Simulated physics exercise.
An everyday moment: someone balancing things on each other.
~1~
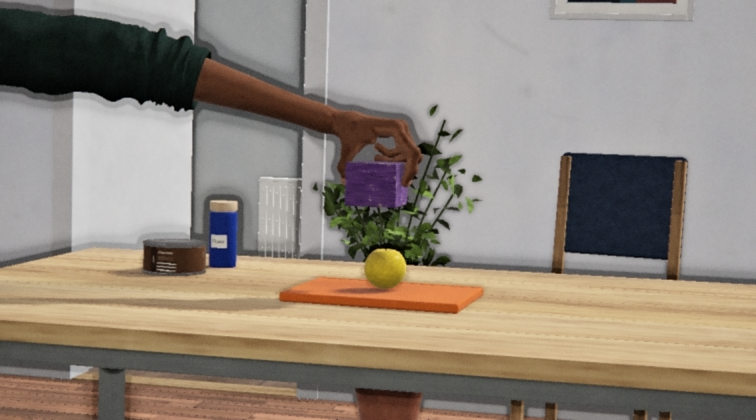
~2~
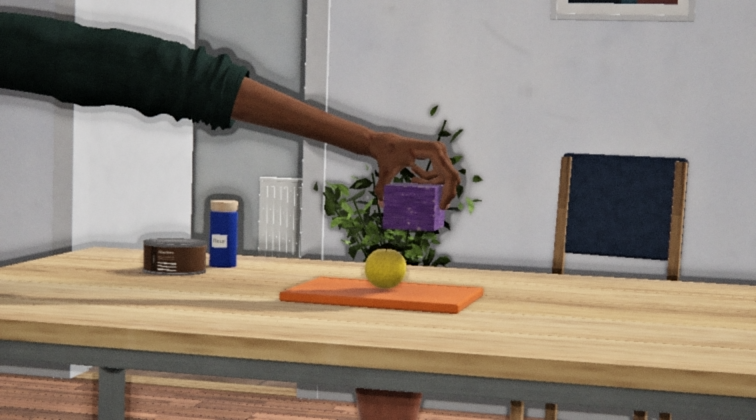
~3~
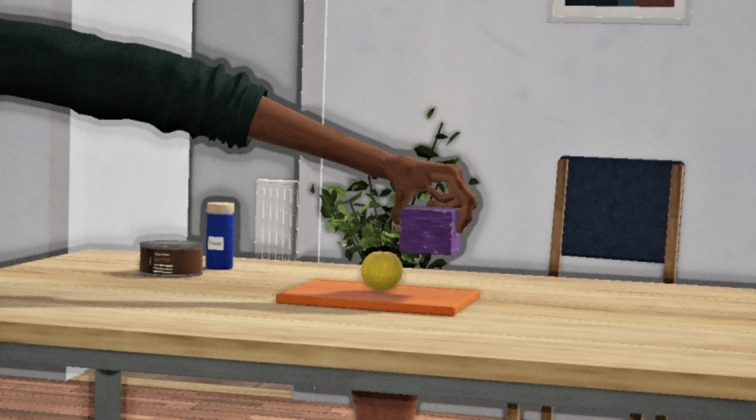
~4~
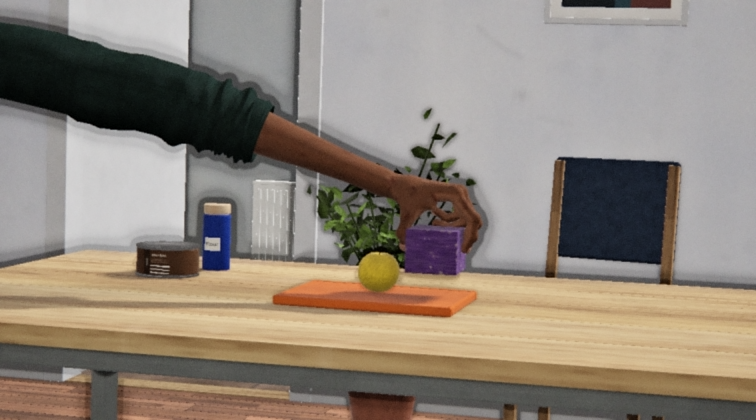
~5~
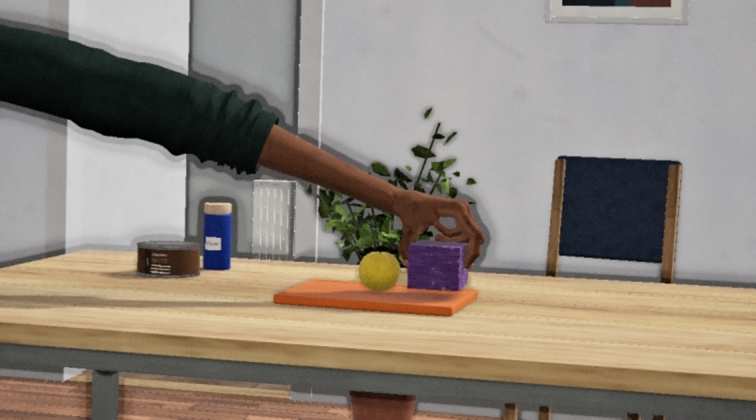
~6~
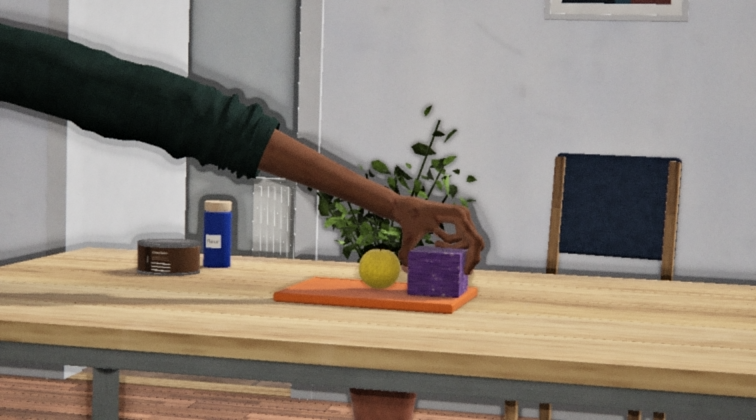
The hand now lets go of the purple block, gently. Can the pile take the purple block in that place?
The pile stays up.
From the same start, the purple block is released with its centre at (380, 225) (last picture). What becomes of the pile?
Then it loses its balance.
Then, 0.20 s past the last view, nothing moves.
Then, 0.60 s past the last view, purple block resting near (438, 271).
Finally, all 5 still in place. Final places as the last picture's camera would see them, purple block near (438, 271). The pile holds.
